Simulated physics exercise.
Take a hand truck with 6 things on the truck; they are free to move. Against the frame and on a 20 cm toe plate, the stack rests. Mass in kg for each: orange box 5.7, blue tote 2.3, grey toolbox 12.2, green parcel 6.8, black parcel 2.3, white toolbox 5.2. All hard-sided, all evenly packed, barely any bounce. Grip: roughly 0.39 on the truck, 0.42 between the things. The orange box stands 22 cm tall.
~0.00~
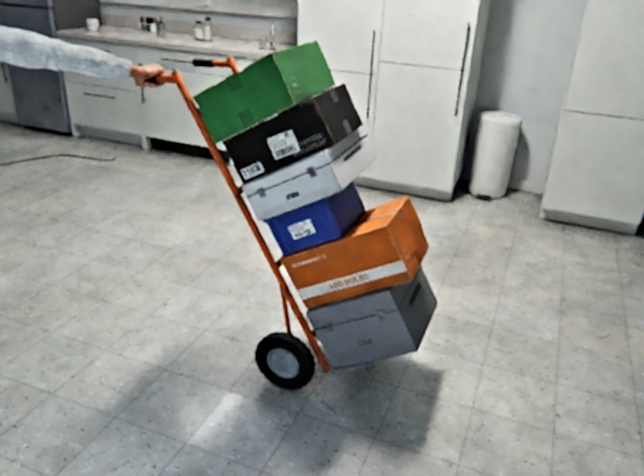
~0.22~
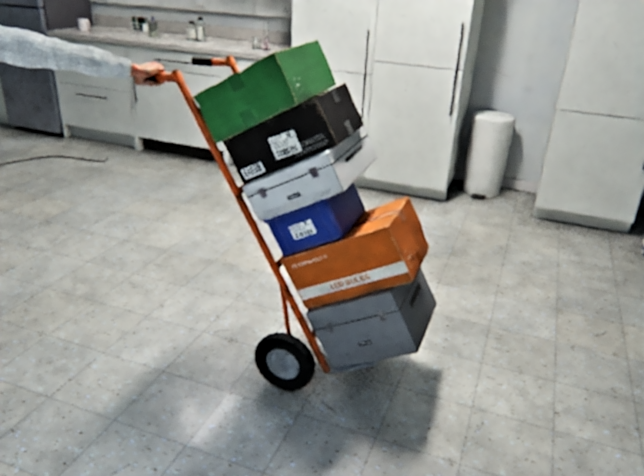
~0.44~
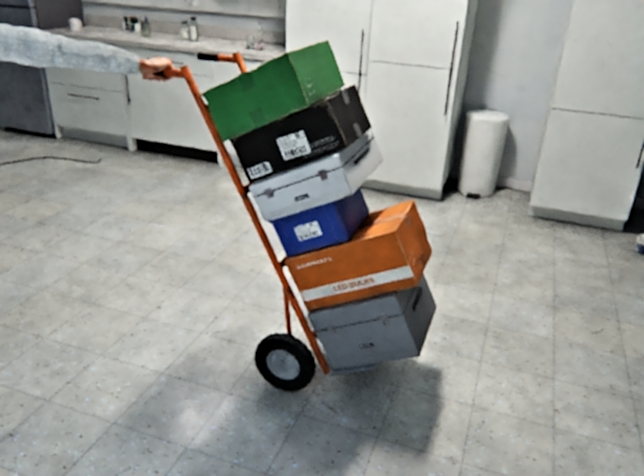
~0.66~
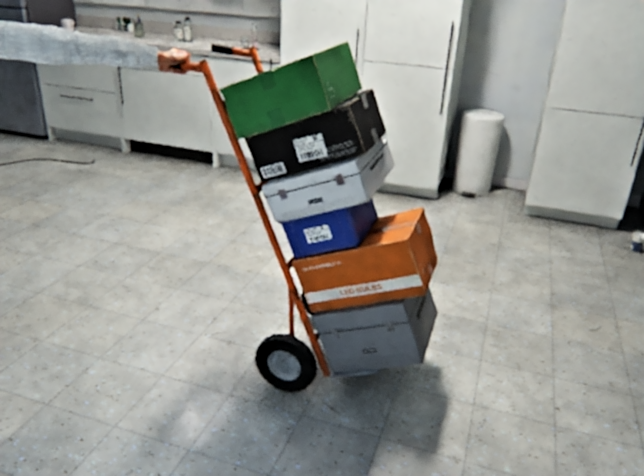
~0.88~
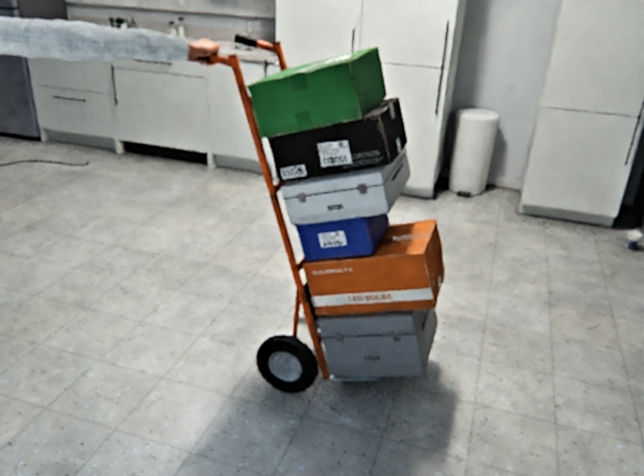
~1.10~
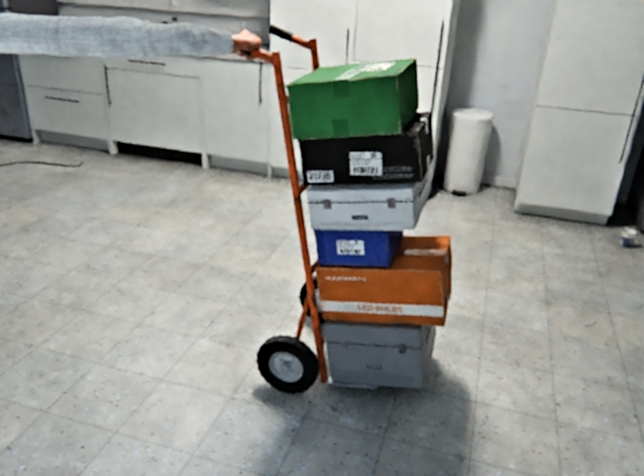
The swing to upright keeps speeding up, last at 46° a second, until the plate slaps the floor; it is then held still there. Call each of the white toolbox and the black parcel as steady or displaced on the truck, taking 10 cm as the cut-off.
White toolbox: Displaced. Black parcel: Displaced.
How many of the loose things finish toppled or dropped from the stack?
My answer is 4.
Around 1.50 s, truck upright; black parcel tipped 8° against what carries it near (434, 169); white toolbox tipped 8° against what carries it near (422, 210); green parcel tipped 8° against what carries it.
Around 1.90 s, truck upright; green parcel now dropped from the stack; black parcel tipped 40° against what carries it near (495, 192); white toolbox tipped 40° against what carries it near (459, 220).
Around 2.10 s, truck upright; black parcel and white toolbox now dropped from the stack; blue tote tipped 72° against what carries it; orange box tipped 4° against what carries it.
Around 2.30 s, truck upright; blue tote on its side; orange box tipped 4° against what carries it; grey toolbox tipped 4° against what carries it.
Finally (3.7 s), dropped from the stack, green parcel, black parcel and white toolbox; on their side or leaning hard on the truck, blue tote; the other 2 still in place (within 10 cm). In the last view, white toolbox near (500, 358), black parcel near (550, 364).
